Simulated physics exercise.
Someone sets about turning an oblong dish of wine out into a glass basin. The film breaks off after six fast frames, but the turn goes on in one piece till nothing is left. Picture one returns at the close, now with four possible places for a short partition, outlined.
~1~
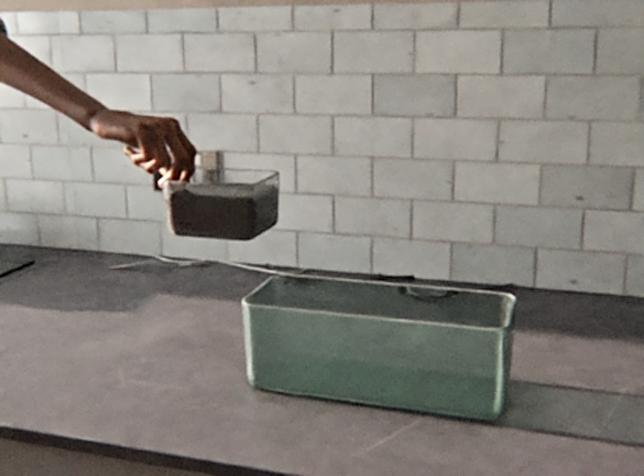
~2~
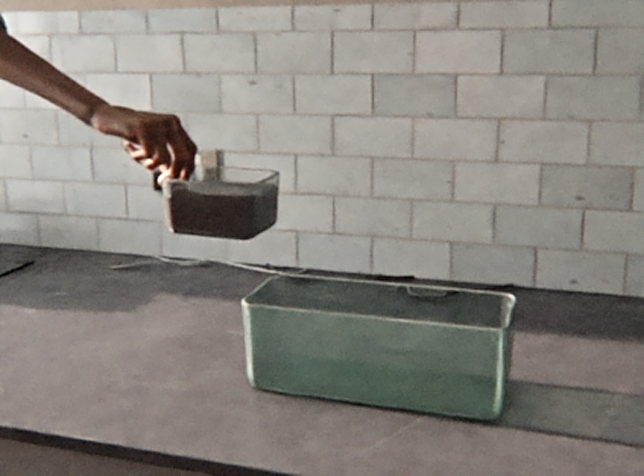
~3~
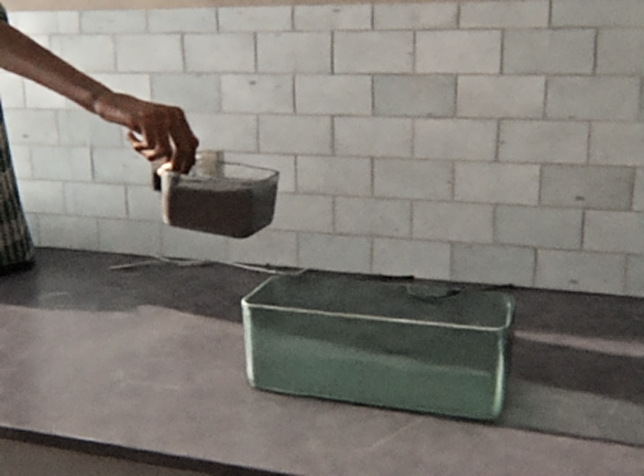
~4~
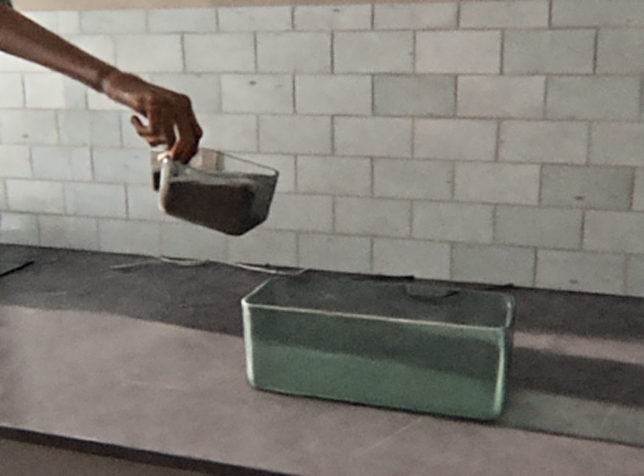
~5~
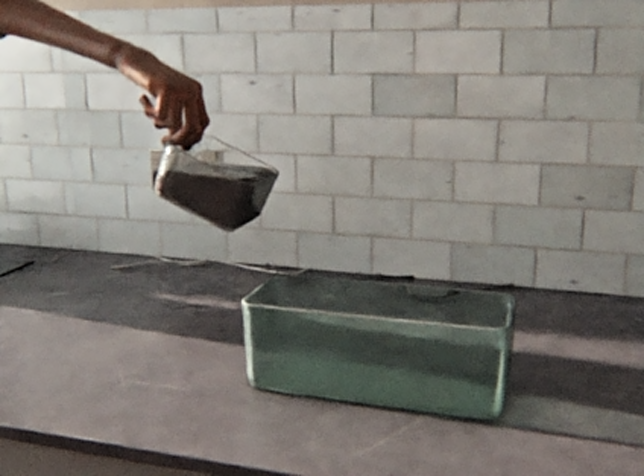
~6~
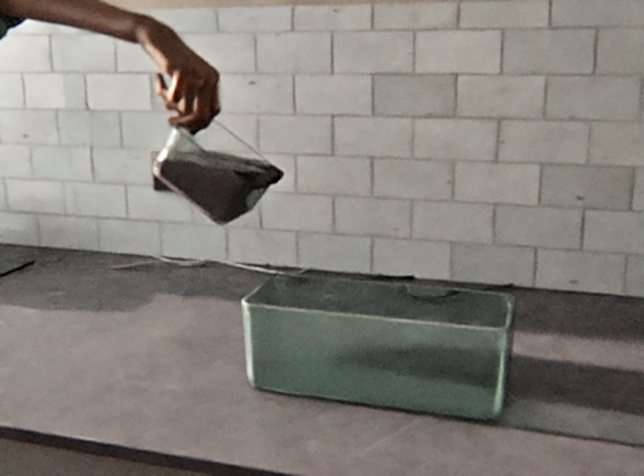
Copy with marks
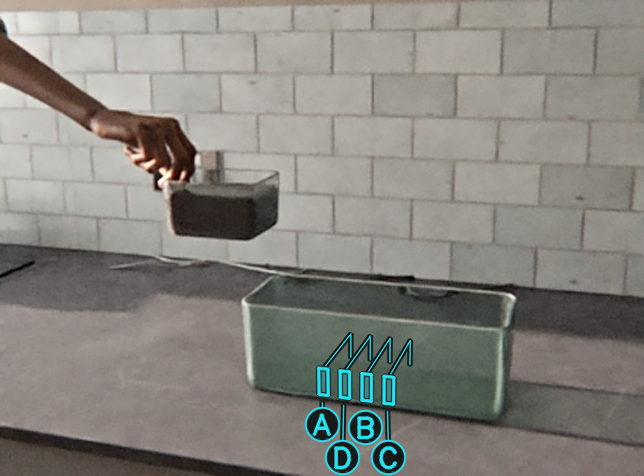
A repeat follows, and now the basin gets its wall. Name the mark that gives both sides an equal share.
D is best.
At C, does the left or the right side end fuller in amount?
More ends on the left.
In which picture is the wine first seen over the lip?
Picture 6.
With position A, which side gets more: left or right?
More ends on the right.
In cyan, A at (322, 402); B at (365, 408); C at (387, 411); D at (343, 405).
With A, about 22 % ends left of the wall and 76 % right of it.
With B, about 77 % ends left of the wall and 20 % right of it; 3 % is lost outside.
With C, about 83 % ends left of the wall and 15 % right of it.
With D, about 45 % ends left of the wall and 52 % right of it; 3 % is lost outside.
